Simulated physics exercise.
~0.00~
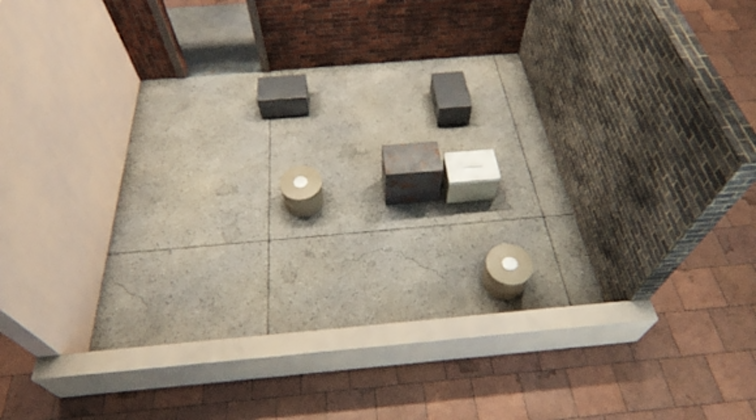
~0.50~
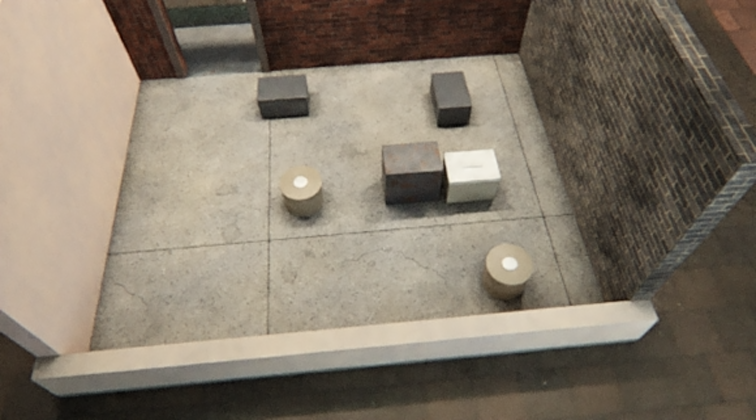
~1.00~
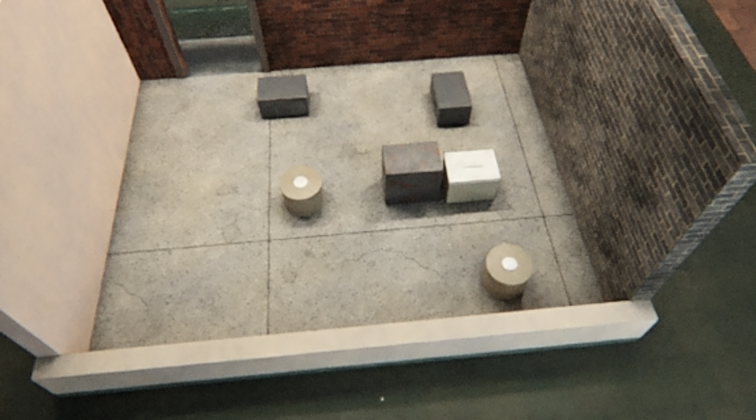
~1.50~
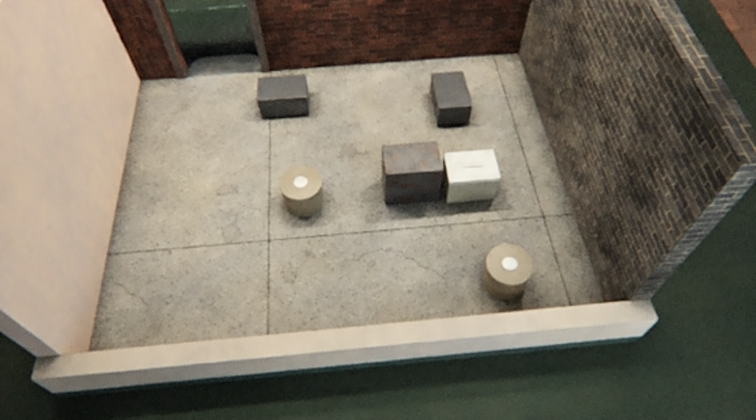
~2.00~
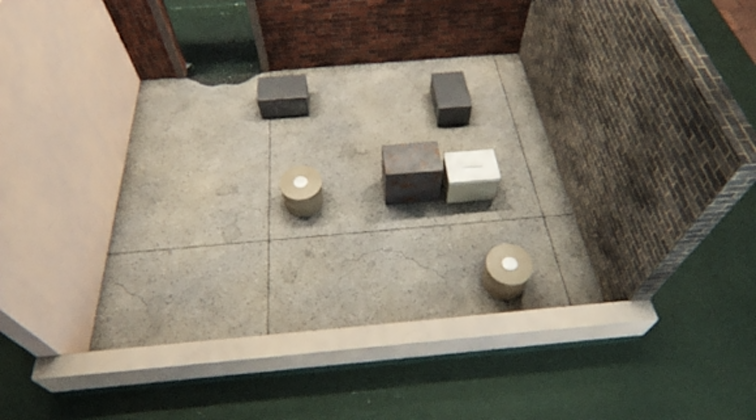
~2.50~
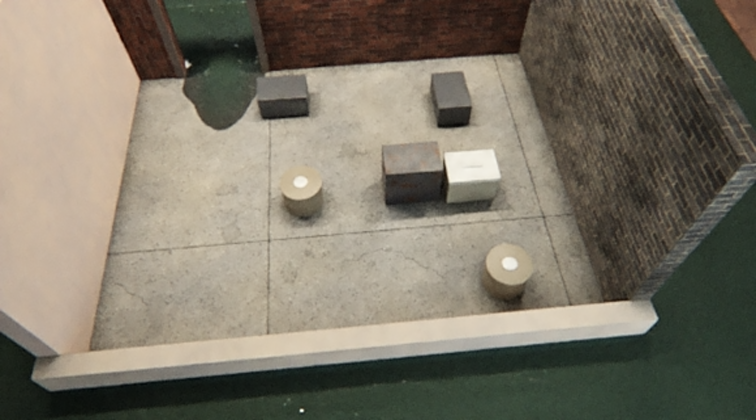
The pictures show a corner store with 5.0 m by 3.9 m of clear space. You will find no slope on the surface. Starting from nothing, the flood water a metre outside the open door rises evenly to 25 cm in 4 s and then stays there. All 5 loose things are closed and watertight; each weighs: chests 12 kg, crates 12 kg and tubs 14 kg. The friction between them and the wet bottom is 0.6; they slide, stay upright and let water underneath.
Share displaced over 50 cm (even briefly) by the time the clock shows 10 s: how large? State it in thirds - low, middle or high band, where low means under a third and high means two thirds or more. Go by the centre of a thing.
Low band.
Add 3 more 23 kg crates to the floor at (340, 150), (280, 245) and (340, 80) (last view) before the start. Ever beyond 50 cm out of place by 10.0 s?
First one stays inside the line, second one crosses the line, third one stays inside the line.
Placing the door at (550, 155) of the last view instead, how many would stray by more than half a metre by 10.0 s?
Then it comes to 2 of them.
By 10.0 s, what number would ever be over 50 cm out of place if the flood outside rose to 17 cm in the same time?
Count under that change: 0.
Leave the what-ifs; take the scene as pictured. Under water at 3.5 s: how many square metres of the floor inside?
The covered patch comes to about 3.5 m2.
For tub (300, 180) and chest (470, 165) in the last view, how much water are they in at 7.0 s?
First roughly 5 cm, second roughly 0 cm.
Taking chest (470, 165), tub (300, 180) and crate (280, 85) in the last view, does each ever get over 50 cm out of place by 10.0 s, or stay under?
First not as far, then not as far, then farther.
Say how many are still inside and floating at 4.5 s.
Total: 0.
After 3.5 s 0 of 5 are over 50 cm from their spots; 0 afloat.
After 4.5 s 0 of 5 are over 50 cm from their spots; 0 afloat.
After 7.0 s 1 of 5 are over 50 cm from their spots; 0 afloat.
After 10.0 s 1 of 5 are over 50 cm from their spots, and 1 have been at some point; 0 afloat.
